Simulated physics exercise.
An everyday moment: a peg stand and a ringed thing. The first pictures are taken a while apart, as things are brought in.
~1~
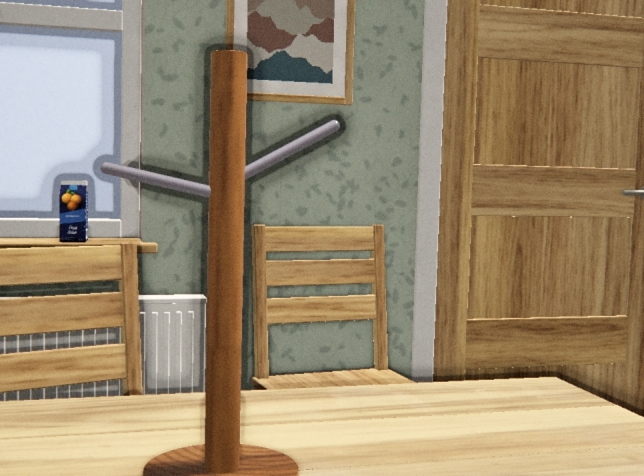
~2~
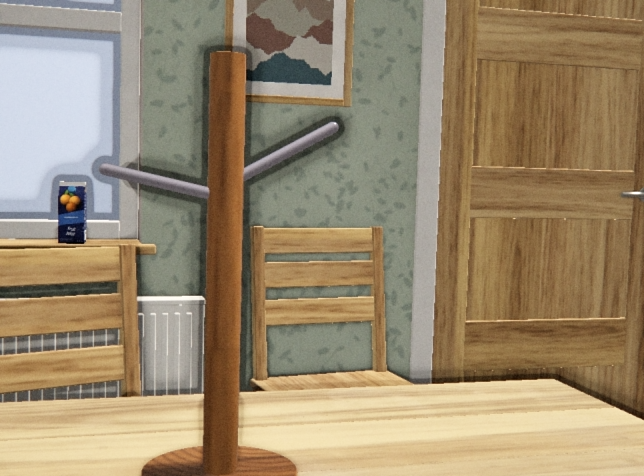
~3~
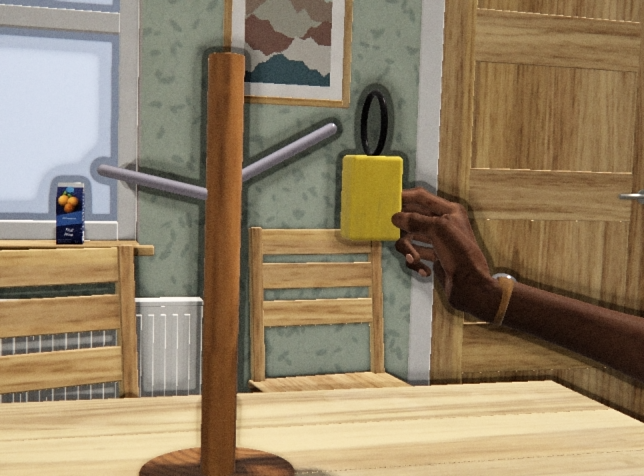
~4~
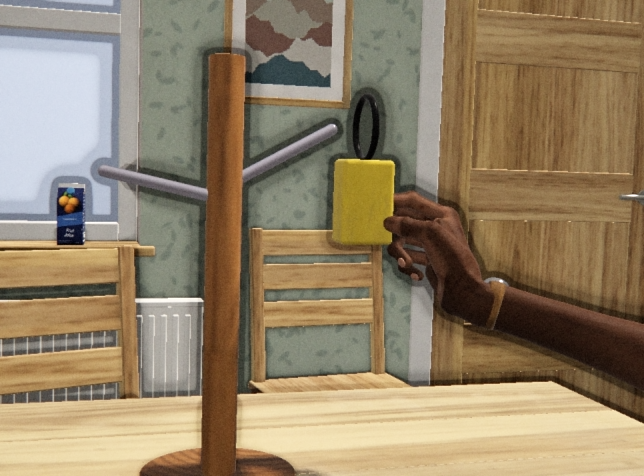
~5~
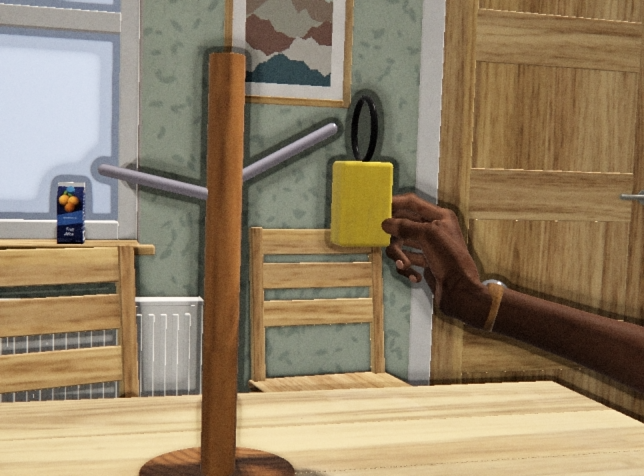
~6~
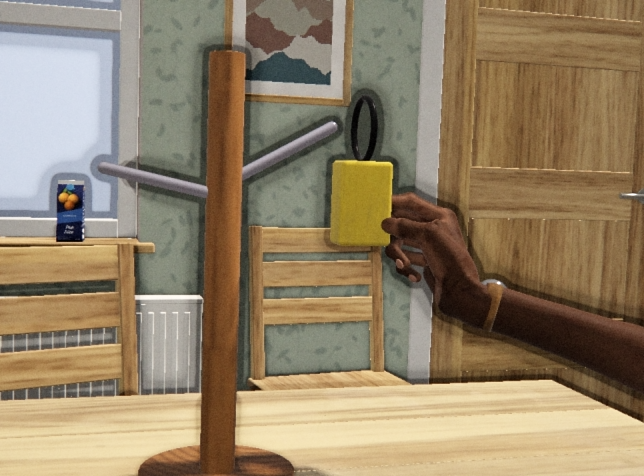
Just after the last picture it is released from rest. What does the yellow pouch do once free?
In the end the yellow pouch falls off.
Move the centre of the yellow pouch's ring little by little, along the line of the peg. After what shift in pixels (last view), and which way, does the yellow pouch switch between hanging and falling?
A shift of 36 pixels, going left.
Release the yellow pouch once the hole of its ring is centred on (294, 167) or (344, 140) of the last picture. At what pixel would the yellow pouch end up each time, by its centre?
It ends around (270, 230) and (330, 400).
Then, 0.16 s on from there, yellow pouch on its way down near (360, 237).
Then, 0.22 s on from there, yellow pouch on its way down near (357, 319).
In the end, the yellow pouch slips down, near (354, 403).
